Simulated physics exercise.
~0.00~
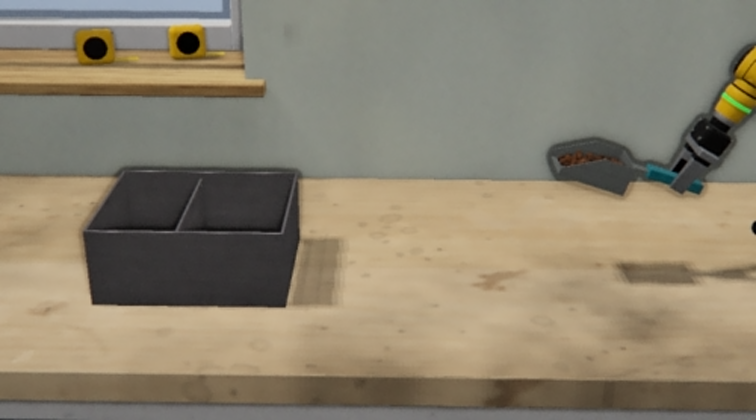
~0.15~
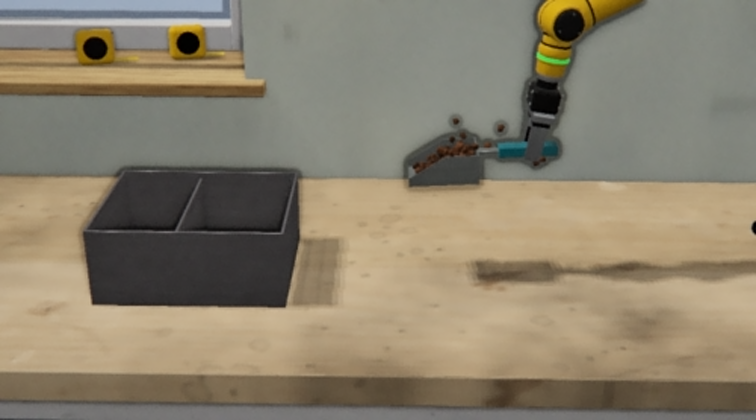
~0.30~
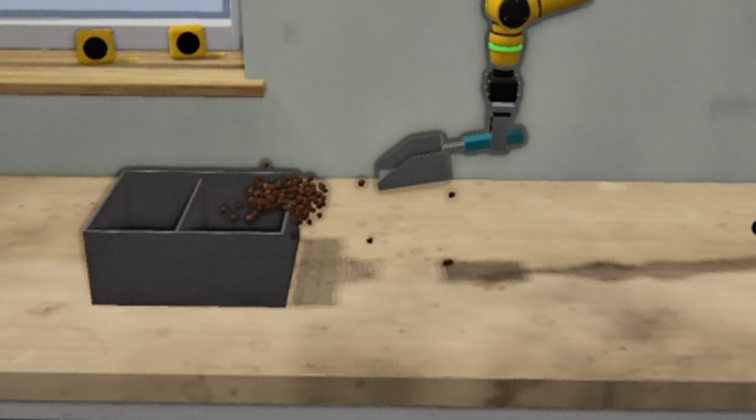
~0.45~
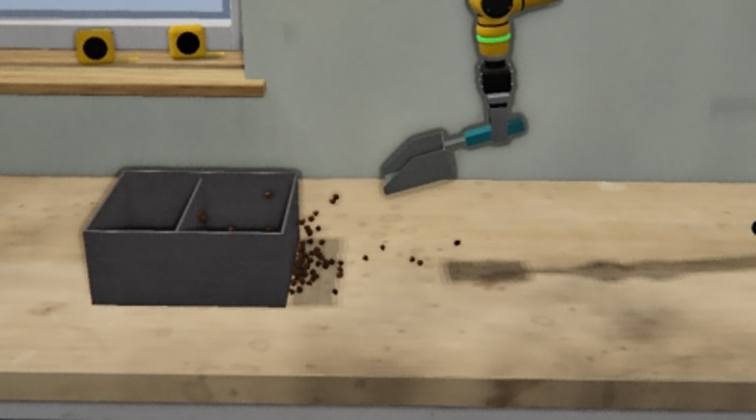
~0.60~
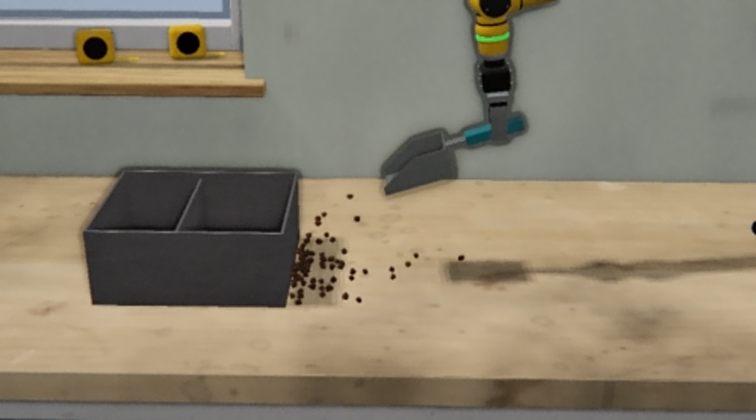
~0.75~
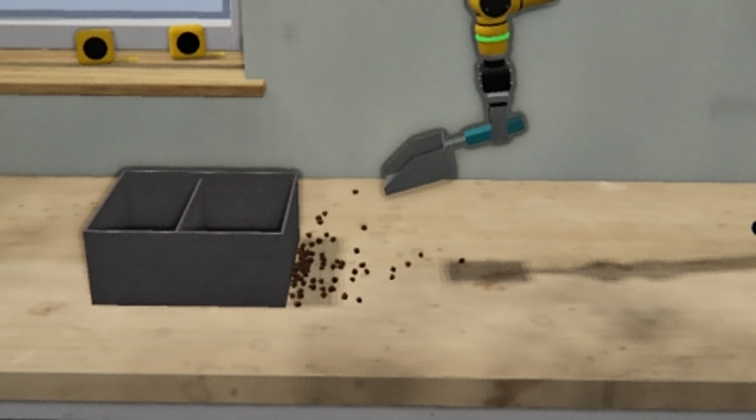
The video shows a robot arm swinging a scoop of brown pellets left toward a divided dark bin on a wooden counter, then stopping short and tipping forward as the pellets fly off, some dropping into the bin's right part and many scattering on the counter beside it.
